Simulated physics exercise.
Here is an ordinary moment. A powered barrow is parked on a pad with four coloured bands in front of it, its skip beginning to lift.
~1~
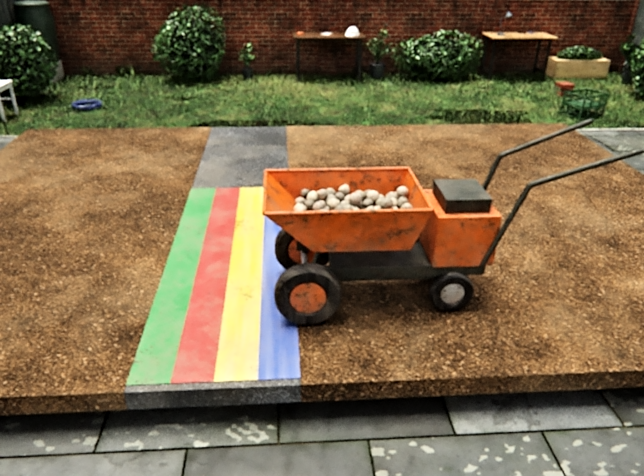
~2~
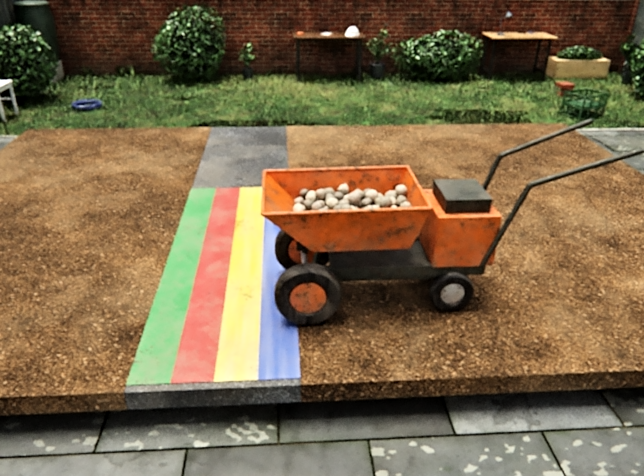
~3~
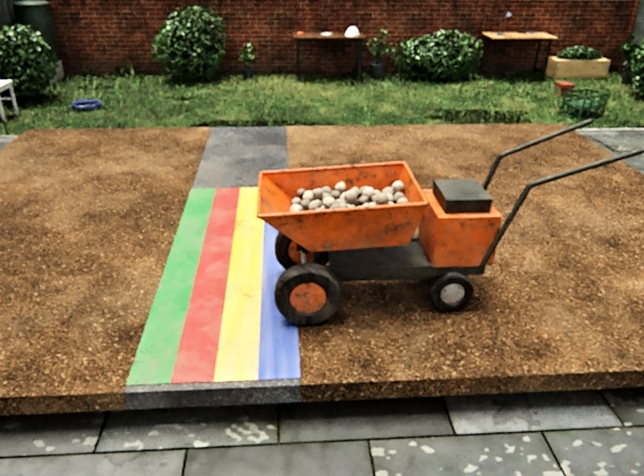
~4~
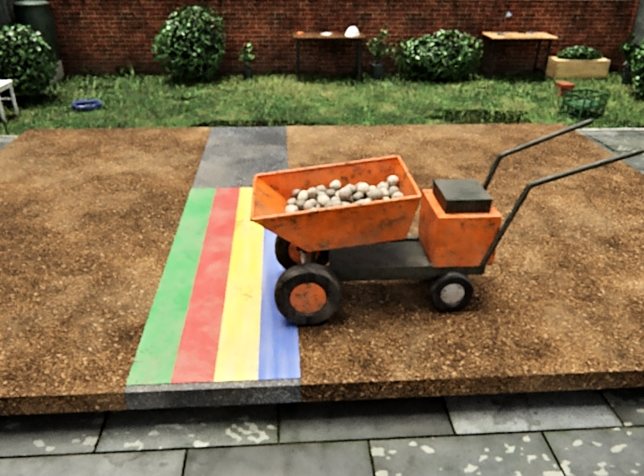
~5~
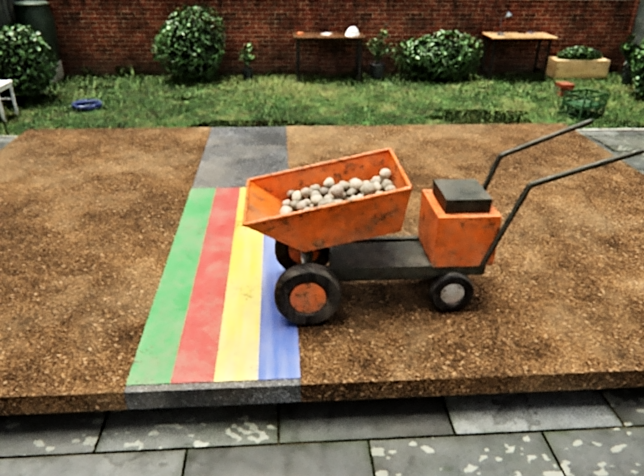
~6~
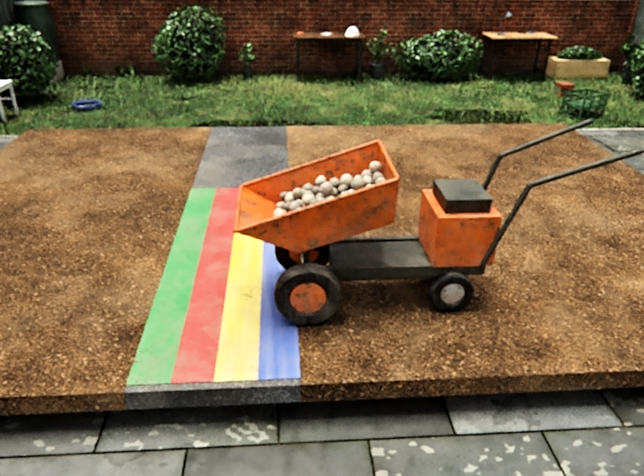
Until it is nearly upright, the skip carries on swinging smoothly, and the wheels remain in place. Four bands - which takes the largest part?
Largest part: The green band.
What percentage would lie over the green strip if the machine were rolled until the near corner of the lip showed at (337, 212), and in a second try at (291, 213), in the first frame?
From the first spot you get 10 percent, and from the second 30 percent.
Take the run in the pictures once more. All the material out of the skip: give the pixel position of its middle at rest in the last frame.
The centre settles at about (158, 295).
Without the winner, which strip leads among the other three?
I'd say the strip in red.
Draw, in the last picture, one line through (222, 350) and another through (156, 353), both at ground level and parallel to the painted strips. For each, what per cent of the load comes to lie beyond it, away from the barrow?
About 90 and 60 %.
Shortly afterwards, skip tipped steeply; the whole lot in the skip.
Next, skip tipped right over; near half in the skip; a little over the red strip; near a third over the green strip; only a few off the paint.
Some moments later, skip tipped right over; a little in the skip; a little over the red strip; near a third over the green strip; near a third off the paint.
In the end, skip tipped right over; a little in the skip; none at all over the blue strip; none at all over the yellow strip; a little over the red strip; near a third over the green strip; near a third off the paint.
